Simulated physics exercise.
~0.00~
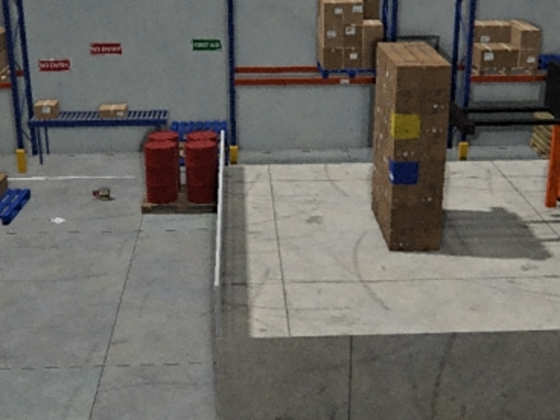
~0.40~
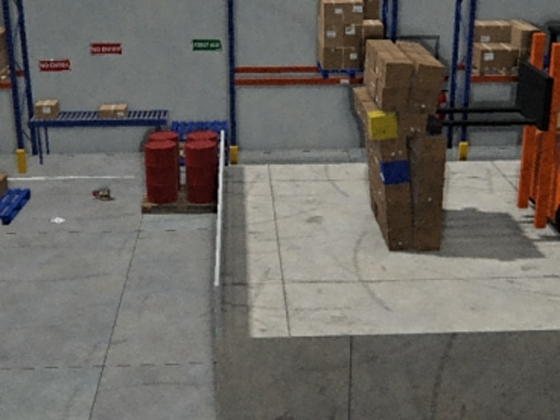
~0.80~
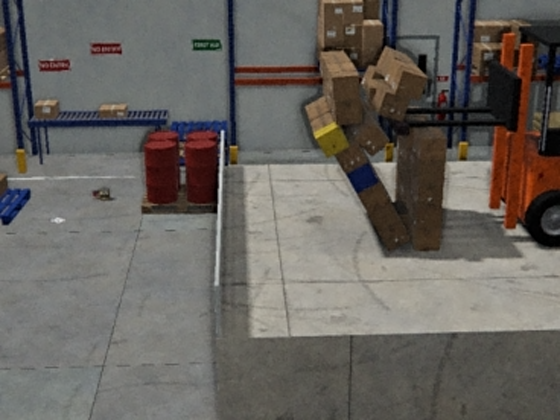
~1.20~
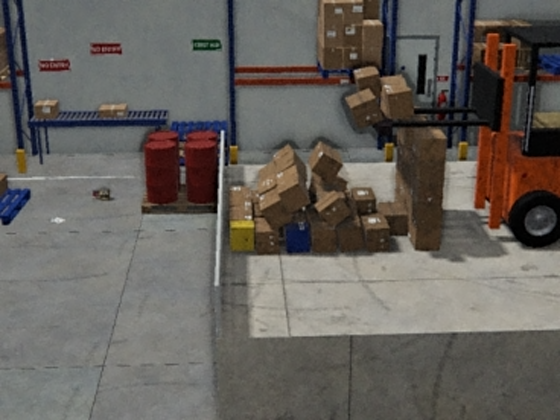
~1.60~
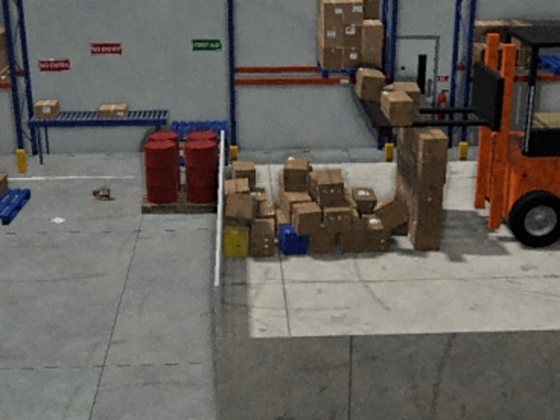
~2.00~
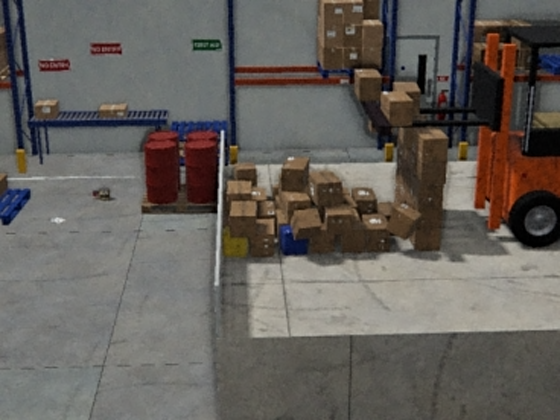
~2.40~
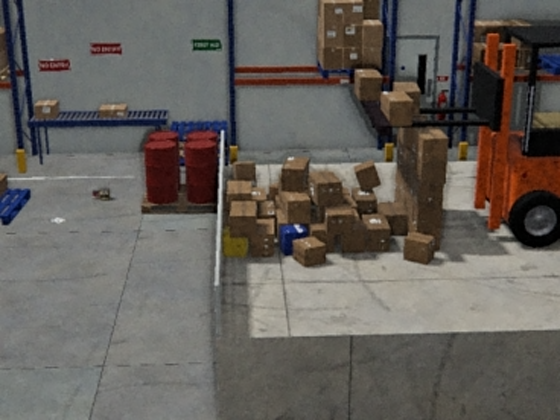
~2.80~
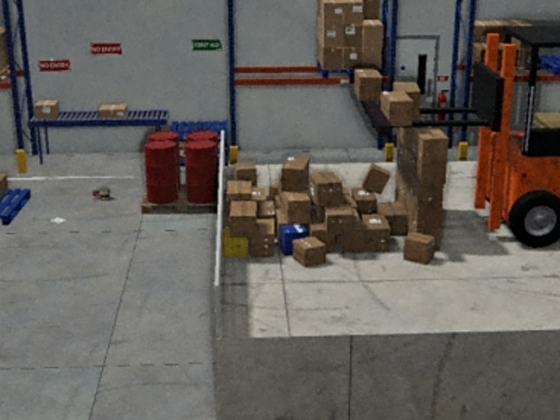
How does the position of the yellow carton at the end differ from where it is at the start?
At the start the yellow carton sits high up in the standing stack, but by the end it lies low on the platform at the far left of the heap of fallen cartons.
